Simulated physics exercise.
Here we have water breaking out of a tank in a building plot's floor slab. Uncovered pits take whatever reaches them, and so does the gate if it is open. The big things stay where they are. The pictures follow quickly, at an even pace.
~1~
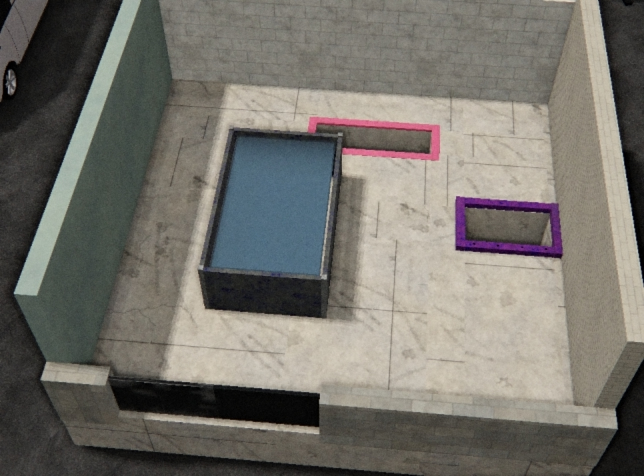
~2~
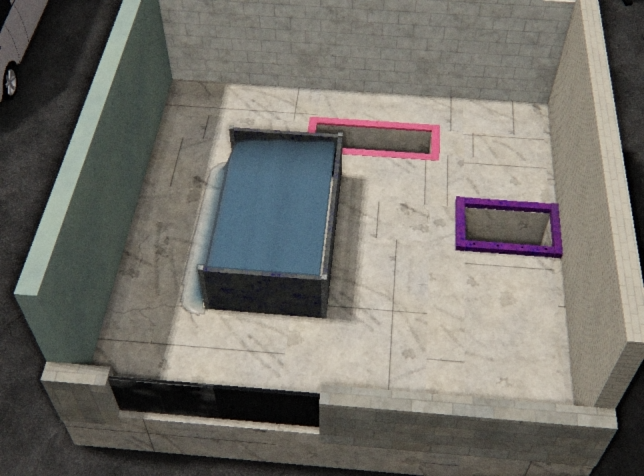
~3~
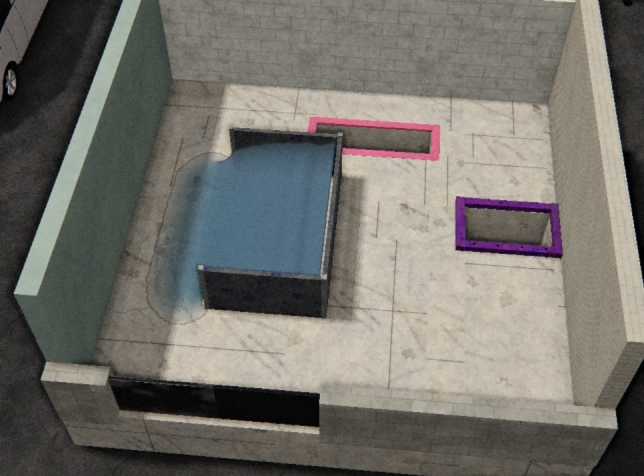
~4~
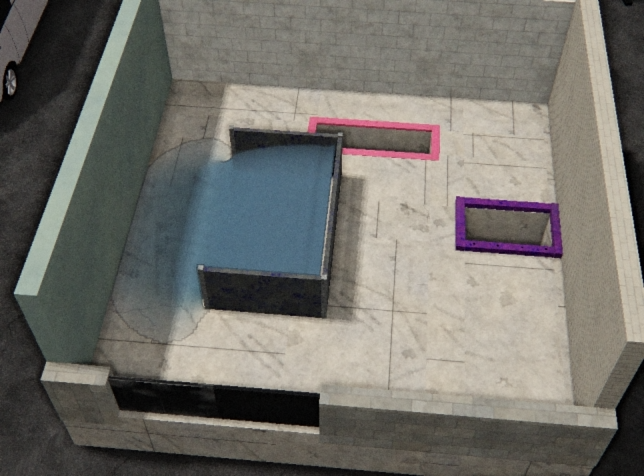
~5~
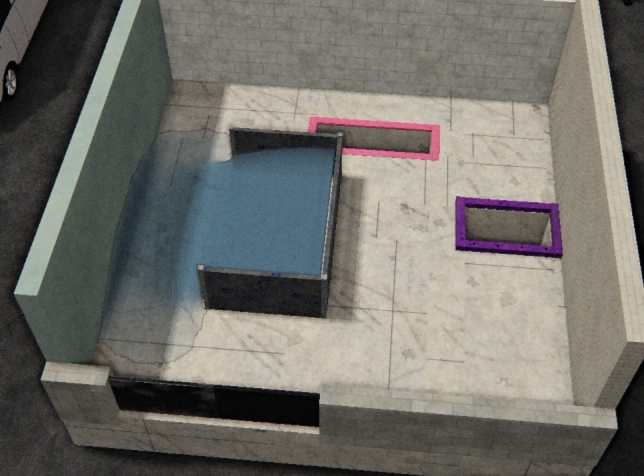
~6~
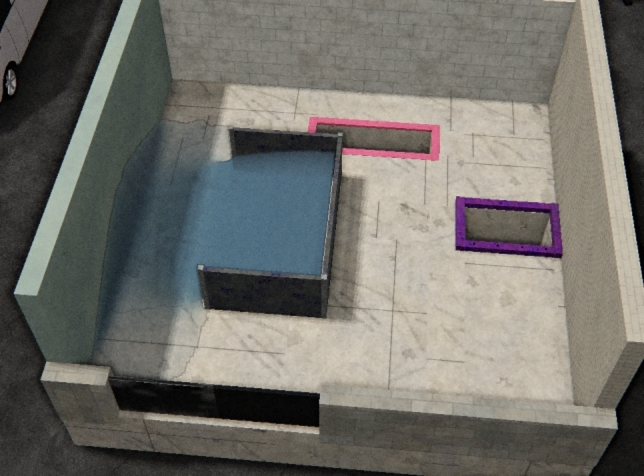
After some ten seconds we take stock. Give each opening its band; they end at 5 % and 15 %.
The gate takes under 5 %; the purple pit takes under 5 %; the pink pit takes over 15 %.
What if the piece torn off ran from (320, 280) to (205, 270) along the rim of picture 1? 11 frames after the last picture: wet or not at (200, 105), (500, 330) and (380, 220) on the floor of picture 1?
In turn: Not flooded, flooded, dry.
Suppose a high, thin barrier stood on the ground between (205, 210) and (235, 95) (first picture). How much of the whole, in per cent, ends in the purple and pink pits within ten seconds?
Roughly, in per cent: Purple 4, pink 10.
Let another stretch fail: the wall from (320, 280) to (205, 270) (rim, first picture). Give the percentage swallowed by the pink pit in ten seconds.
Parts in a hundred: Pink 15.
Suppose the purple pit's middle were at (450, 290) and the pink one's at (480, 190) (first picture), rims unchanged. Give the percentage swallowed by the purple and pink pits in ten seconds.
Parts in a hundred: Purple 0, pink 25.
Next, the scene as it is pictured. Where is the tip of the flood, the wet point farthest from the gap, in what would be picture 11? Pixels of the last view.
At about (174, 79).
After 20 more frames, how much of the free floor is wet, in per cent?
I make it 75 per cent.
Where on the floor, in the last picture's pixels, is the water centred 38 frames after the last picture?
Around (309, 250).
A moment on, water covers 20 % of the floor; the gate 0 %, the purple pit 0 %, the pink pit 0 %.
Next, water covers 40 % of the floor; the gate 0 %, the purple pit 0 %, the pink pit 0 %.
Then, water covers 75 % of the floor; the gate 0 %, the purple pit 0 %, the pink pit 4 %.
Later, water covers 90 % of the floor; the gate 0 %, the purple pit 2 %, the pink pit 11 %.
In the end, water covers 95 % of the floor; the gate 0 %, the purple pit 2 %, the pink pit 20 %.
